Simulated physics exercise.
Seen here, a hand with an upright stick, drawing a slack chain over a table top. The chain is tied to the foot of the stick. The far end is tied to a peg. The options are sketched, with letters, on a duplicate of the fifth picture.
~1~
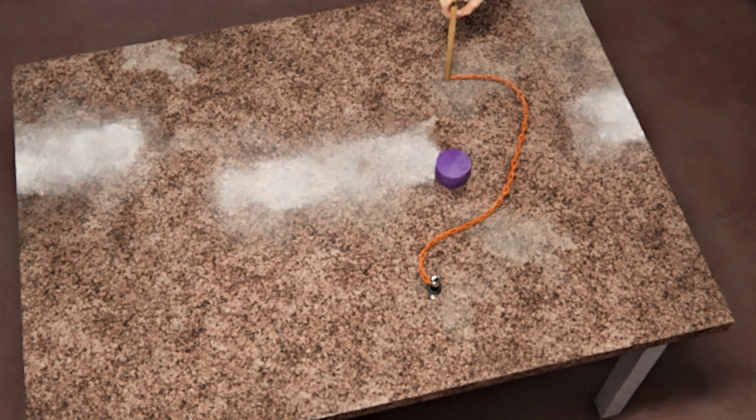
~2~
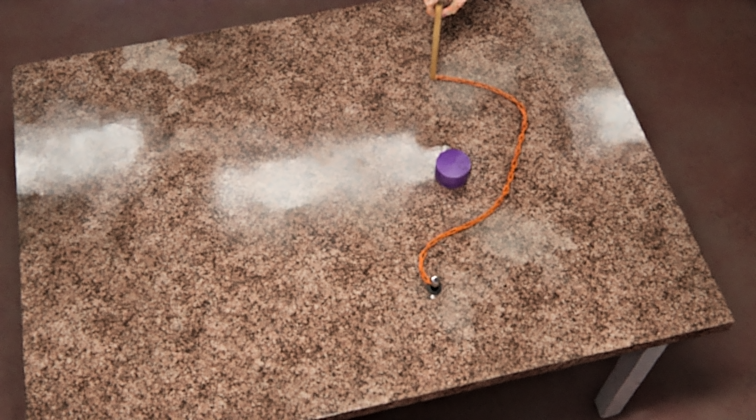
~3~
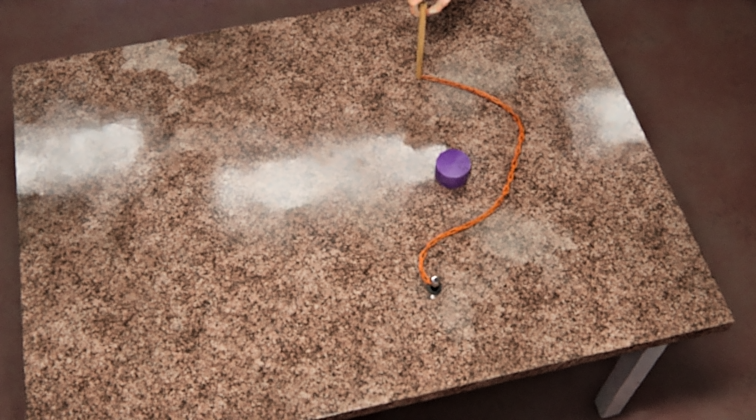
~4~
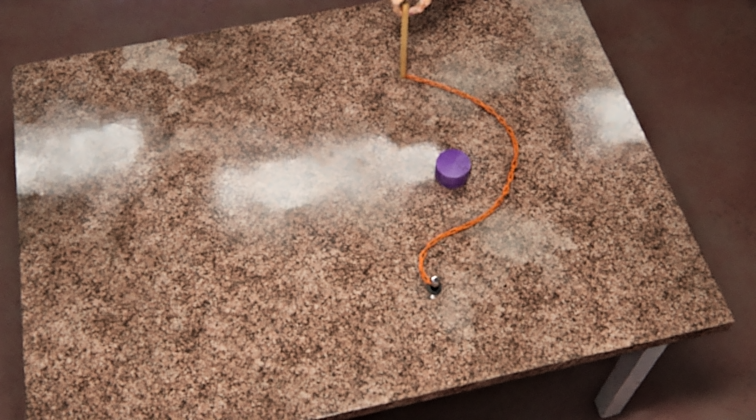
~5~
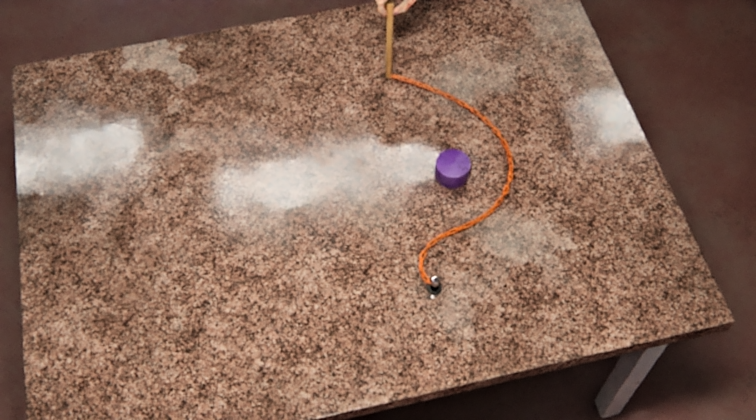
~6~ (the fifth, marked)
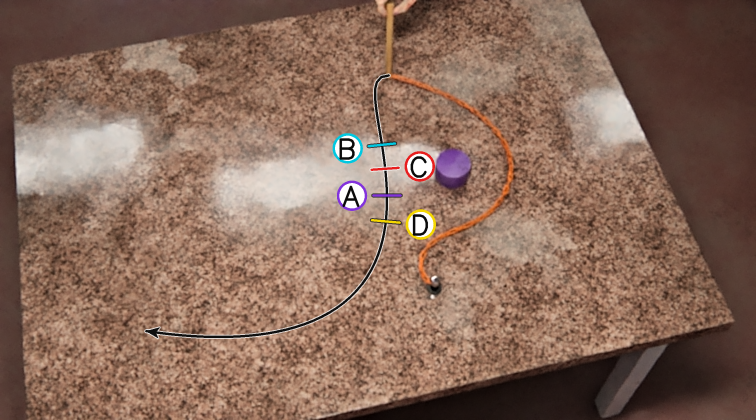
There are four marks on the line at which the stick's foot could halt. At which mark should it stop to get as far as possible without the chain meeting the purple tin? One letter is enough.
D.
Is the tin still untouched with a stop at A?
Yes.
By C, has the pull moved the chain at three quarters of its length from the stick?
No.
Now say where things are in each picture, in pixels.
In the first frame, purple tin (452, 169); peg (435, 284).
In the second frame, purple tin (452, 169); peg (435, 284).
In the third frame, purple tin (452, 169); peg (435, 284).
In the fourth frame, purple tin (452, 169); peg (435, 284).
In the fifth frame, purple tin (452, 169); peg (435, 284).
On the marked copy, A at (387, 196); B at (382, 145); C at (385, 169); D at (386, 221); the route from (389, 76) via (375, 263) to (146, 331).
Taking D. A third of the way, foot of the stick (378, 119), middle of the chain (506, 169).
Two thirds of the way, foot of the stick (386, 173), middle of the chain (506, 169).
When it is over, foot of the stick (386, 222), middle of the chain (506, 169); nothing has been touched.
As for the rest, A is safe but short; B is safe but short; C is safe but short.
